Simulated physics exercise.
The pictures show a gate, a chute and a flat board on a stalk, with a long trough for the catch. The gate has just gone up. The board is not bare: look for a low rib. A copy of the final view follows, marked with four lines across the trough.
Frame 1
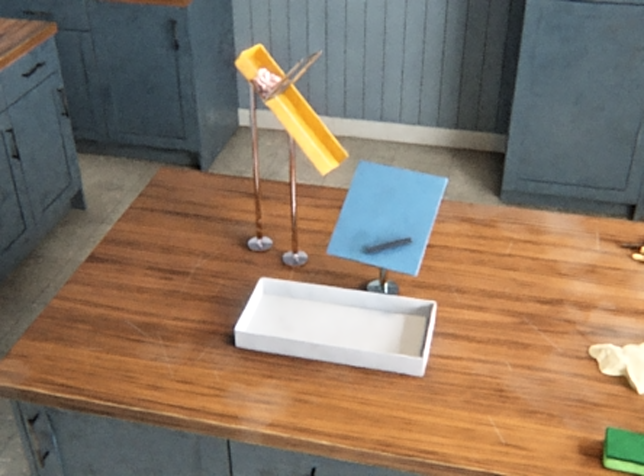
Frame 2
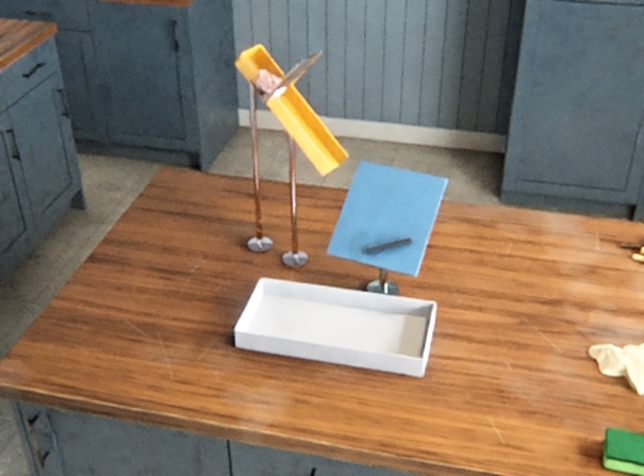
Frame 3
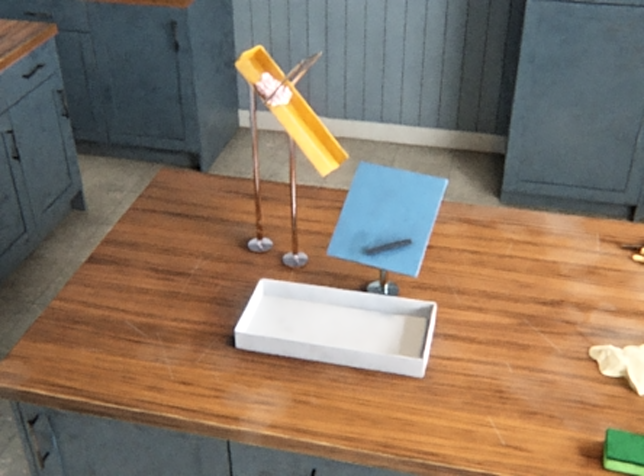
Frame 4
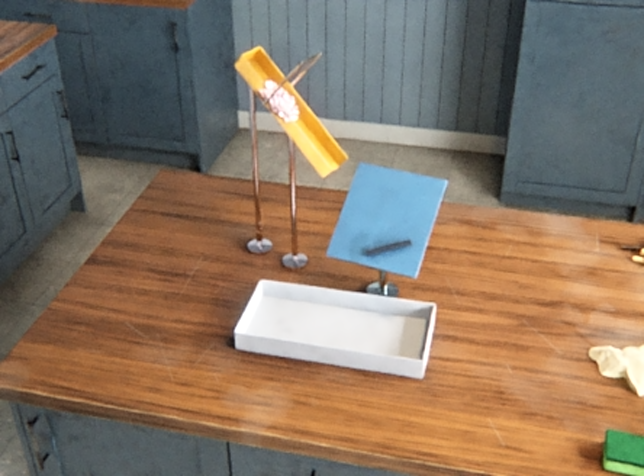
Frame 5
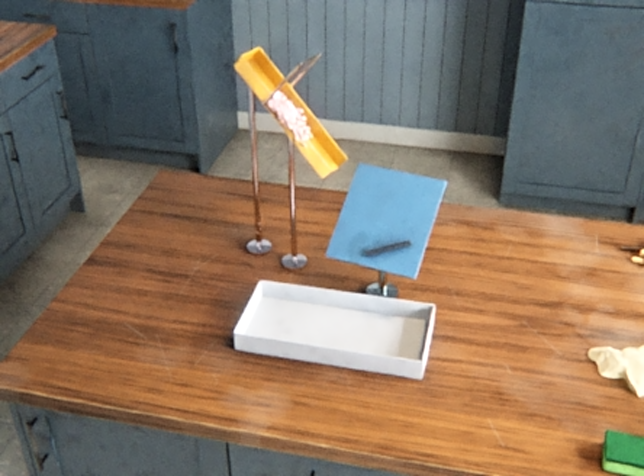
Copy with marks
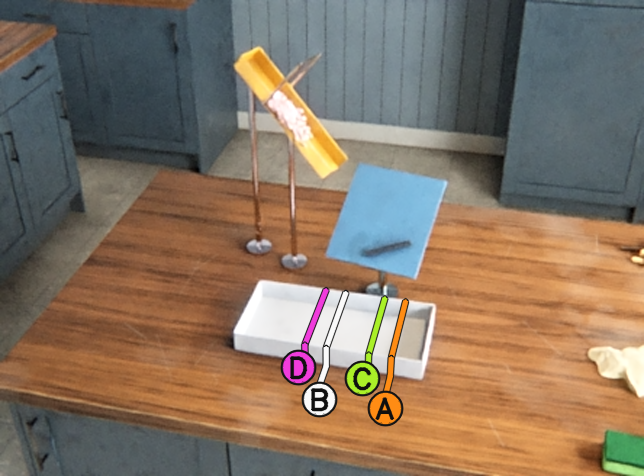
A wooden-topped island stands in a kitchen with blue-grey cabinets and panelling, seen from above at a fixed angle. On it, a yellow chute slants down to the right on two copper-coloured legs, beside a tilted blue board with a dark rib, a white trough in front, and cream and green items at the right edge. A thin gate swings slightly, and pinkish-white grains slide partway down the chute, spreading out.
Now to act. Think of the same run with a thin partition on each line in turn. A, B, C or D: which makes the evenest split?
The best line is B.
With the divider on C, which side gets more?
Left.
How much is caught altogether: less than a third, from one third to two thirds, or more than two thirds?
More than two thirds.
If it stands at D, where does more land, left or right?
Right.
On the marked copy, line A crosses the front rim at (391, 357); line B crosses the front rim at (326, 347); line C crosses the front rim at (368, 353); line D crosses the front rim at (305, 344).
If A is chosen, of what is caught, almost all on the left of the divider, about a tenth on the right.
If B is chosen, of what is caught, roughly half on the left of the divider, roughly half on the right.
If C is chosen, of what is caught, almost all on the left of the divider, just a few on the right.
If D is chosen, of what is caught, about a tenth on the left of the divider, almost all on the right.
